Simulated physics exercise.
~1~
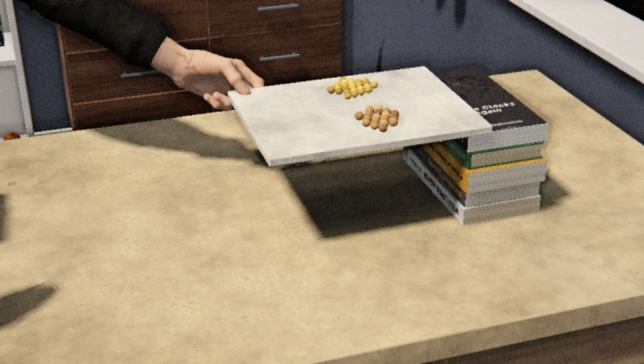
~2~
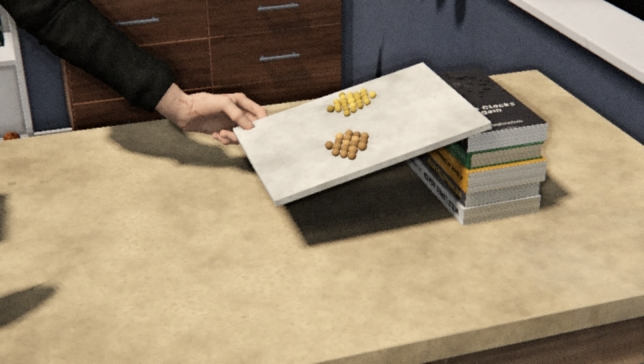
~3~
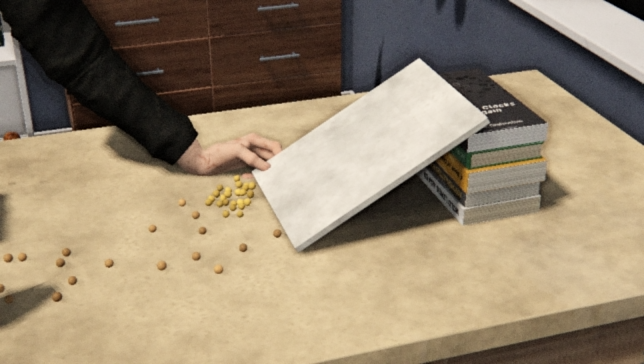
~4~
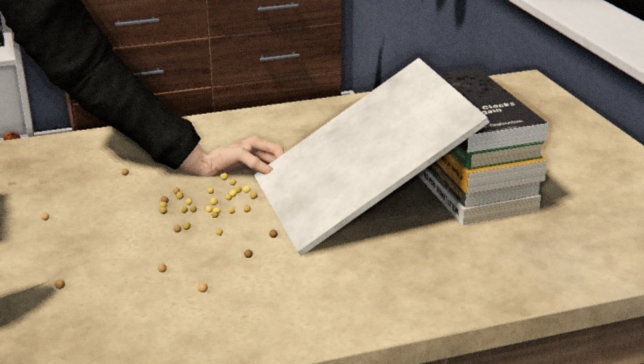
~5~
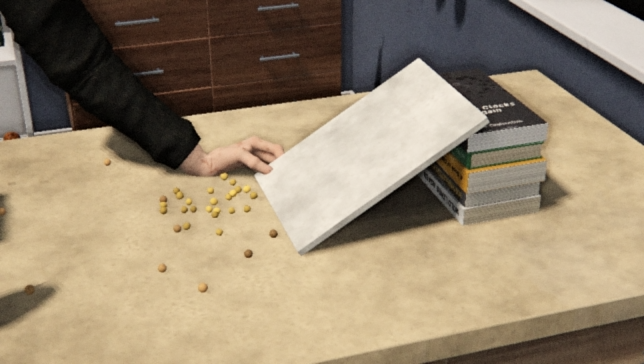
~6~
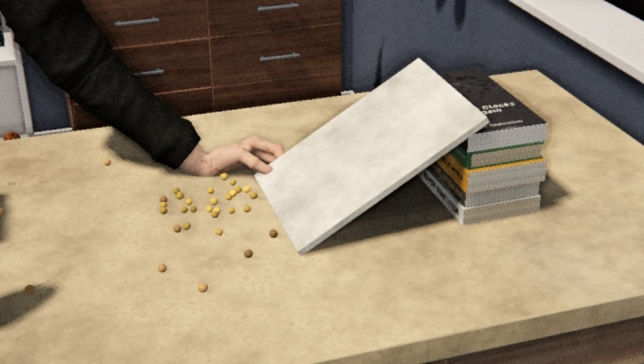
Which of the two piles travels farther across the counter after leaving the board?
The orange-brown balls from the front pile travel farther, while the yellow pieces stay mostly close to the lowered end of the board.
